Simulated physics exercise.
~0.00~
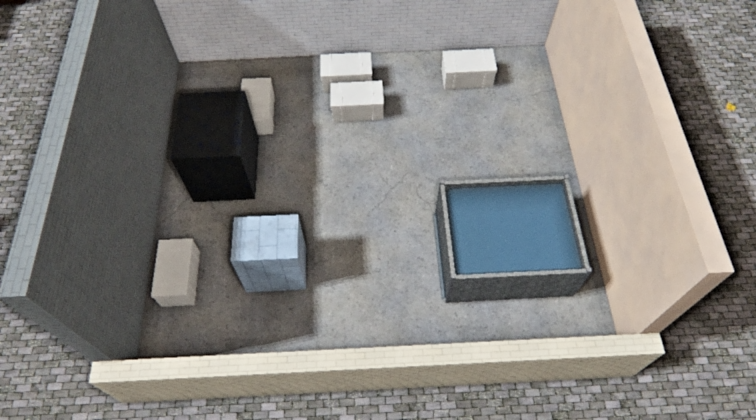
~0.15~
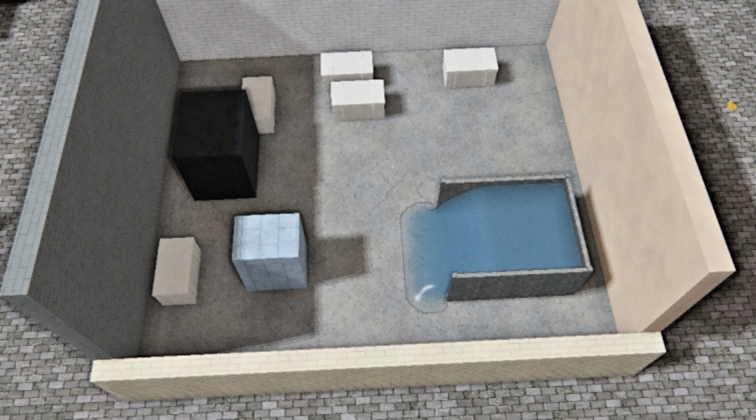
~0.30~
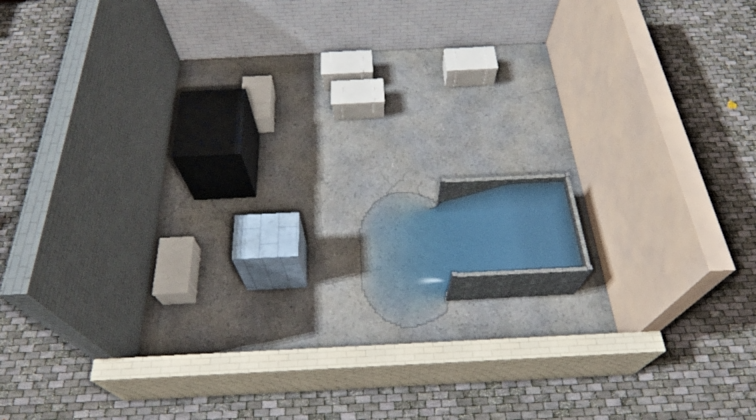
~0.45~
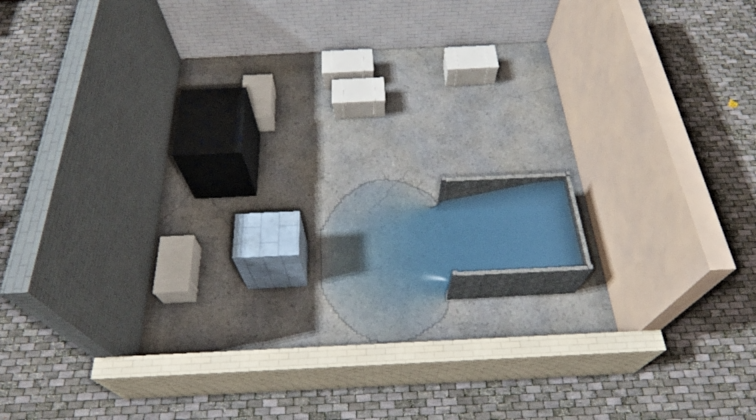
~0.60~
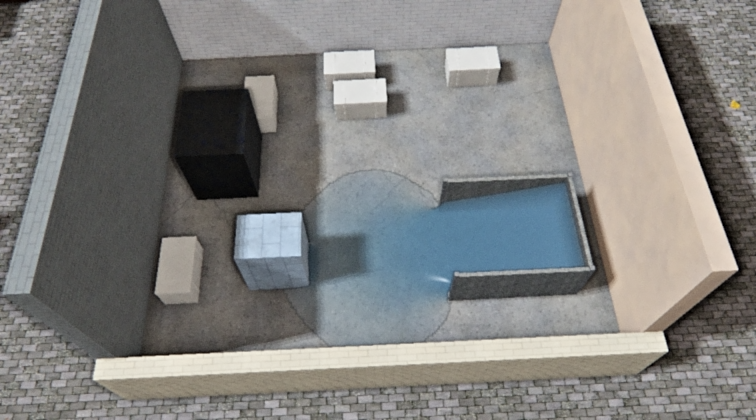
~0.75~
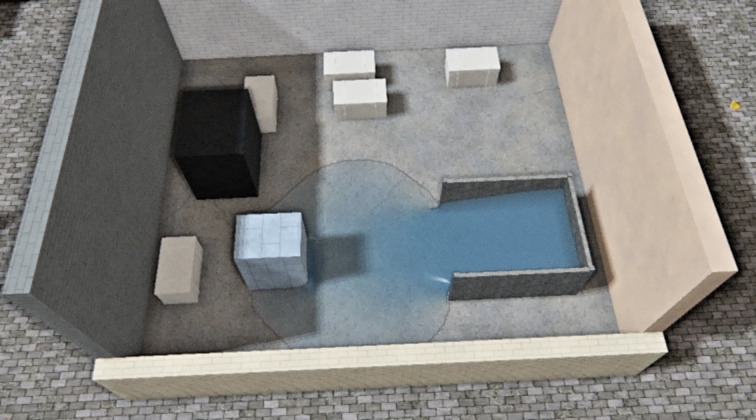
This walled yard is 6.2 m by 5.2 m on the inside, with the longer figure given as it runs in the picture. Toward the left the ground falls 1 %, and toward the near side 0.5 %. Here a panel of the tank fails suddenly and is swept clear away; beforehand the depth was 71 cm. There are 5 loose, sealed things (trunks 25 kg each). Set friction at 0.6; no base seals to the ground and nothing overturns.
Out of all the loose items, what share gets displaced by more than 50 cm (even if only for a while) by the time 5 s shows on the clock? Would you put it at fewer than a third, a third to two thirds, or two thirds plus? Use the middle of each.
I would say a third to two thirds.
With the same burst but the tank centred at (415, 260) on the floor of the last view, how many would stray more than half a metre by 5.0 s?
Then 2 of them would.
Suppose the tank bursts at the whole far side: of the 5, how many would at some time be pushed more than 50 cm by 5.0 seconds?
The answer would then be 4.
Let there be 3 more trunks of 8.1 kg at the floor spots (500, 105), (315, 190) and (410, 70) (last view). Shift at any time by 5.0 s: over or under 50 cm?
Note, in sequence: Under threshold; over threshold; under threshold.
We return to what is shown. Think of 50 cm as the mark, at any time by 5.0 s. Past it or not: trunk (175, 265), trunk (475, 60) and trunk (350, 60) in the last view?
One by one: Above the line; below the line; below the line.
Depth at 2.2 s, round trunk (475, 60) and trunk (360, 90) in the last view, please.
Depths: Near 0 cm, then near 1 cm.
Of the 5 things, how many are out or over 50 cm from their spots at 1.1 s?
Result: 0.
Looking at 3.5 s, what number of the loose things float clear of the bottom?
It comes to 0 of them.
After 1.1 s 0 of 5 are over 50 cm from their spots; 0 afloat.
After 2.2 s 0 of 5 are over 50 cm from their spots; 0 afloat.
After 3.5 s 2 of 5 are over 50 cm from their spots; 0 afloat.
After 5.0 s 2 of 5 are over 50 cm from their spots, and 2 have been at some point; 2 afloat.
